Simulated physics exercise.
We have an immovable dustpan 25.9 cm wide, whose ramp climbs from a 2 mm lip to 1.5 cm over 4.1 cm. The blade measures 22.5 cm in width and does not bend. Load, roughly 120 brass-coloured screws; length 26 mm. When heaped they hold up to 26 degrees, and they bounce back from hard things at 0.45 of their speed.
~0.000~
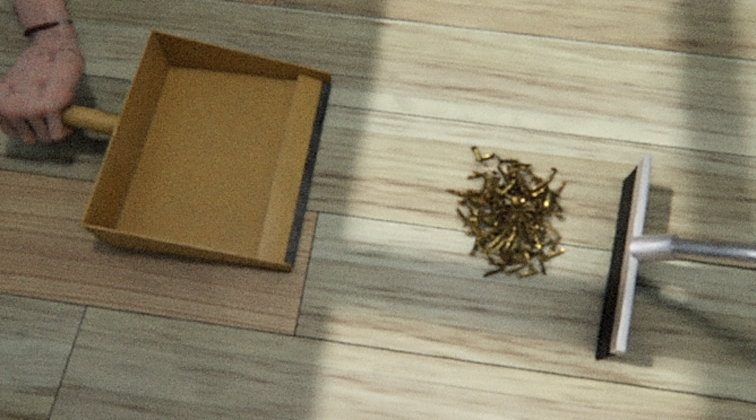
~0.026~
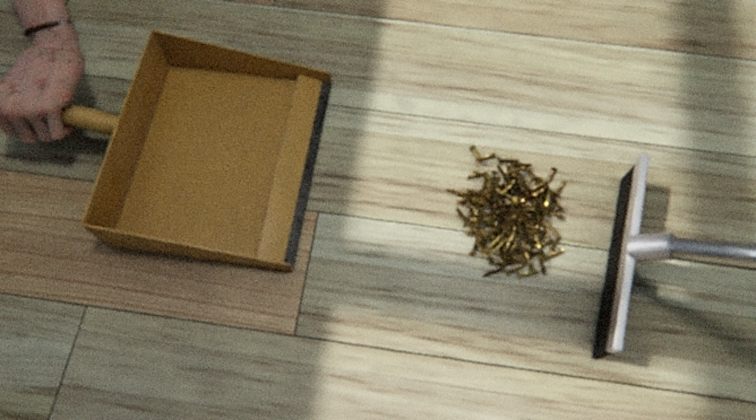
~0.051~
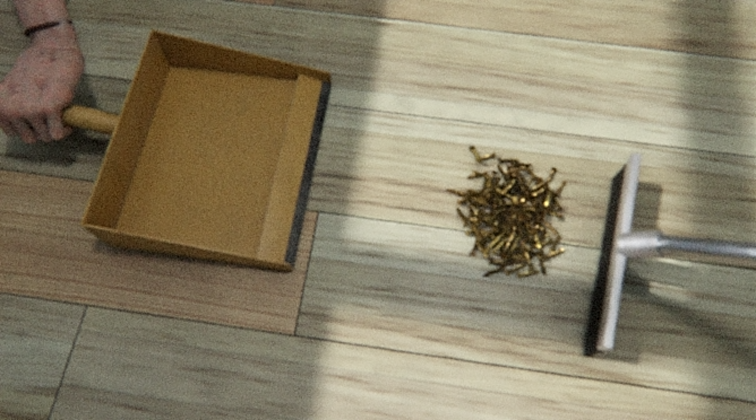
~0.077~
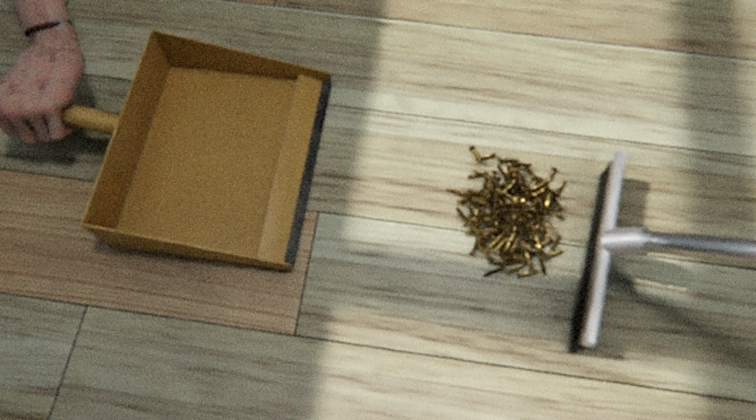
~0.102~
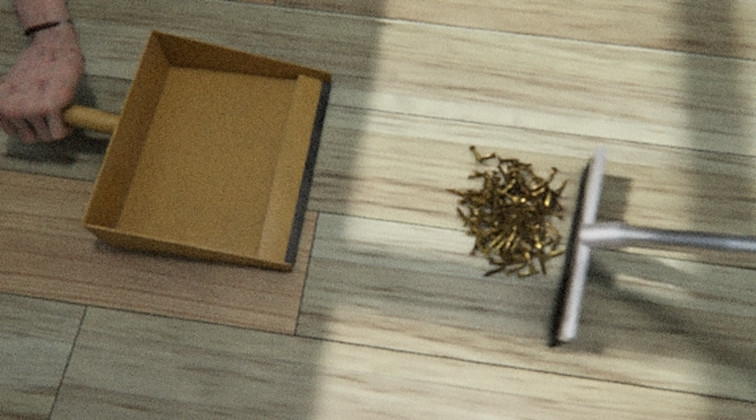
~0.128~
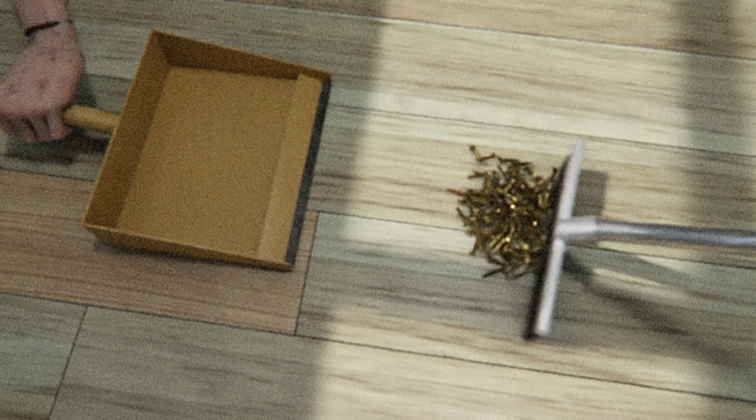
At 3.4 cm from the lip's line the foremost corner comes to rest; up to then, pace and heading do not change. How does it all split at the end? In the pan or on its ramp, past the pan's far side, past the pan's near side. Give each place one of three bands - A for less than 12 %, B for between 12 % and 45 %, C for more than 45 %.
Pan, band B; far side, band A; near side, band A.
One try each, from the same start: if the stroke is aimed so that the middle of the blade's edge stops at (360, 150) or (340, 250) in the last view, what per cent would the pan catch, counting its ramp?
Close to 30 and 25 in a hundred, in that order.
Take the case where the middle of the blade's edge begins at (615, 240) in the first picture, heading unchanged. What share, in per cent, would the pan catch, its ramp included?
I'd estimate about 35 per cent.
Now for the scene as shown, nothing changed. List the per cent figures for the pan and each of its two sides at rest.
Pan: 35%. Far side: 5%. Near side: 0%.
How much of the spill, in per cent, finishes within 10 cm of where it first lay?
Near 0 per cent.
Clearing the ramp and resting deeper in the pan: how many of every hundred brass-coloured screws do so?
Estimate: Close to 5 per cent of the total.
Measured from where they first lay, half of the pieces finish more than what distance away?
It works out to roughly 24 cm.
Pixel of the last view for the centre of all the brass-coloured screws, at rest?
Close to pixel (320, 158).
After 0.26 s, middle of the blade 16 cm from the lip; 0 % over the lip, far side 0 %, near side 0 %.
Then, at 0.35 s, middle of the blade 7 cm from the lip; 0 % over the lip, far side 0 %, near side 0 %.
Then, at 0.57 s, middle of the blade 5 cm from the lip; 35 % over the lip, far side 5 %, near side 0 %.
In the end, at 1.3 s, pan 35 %, far side 5 %, near side 0 %, in front of the lip or behind the blade 60 %.
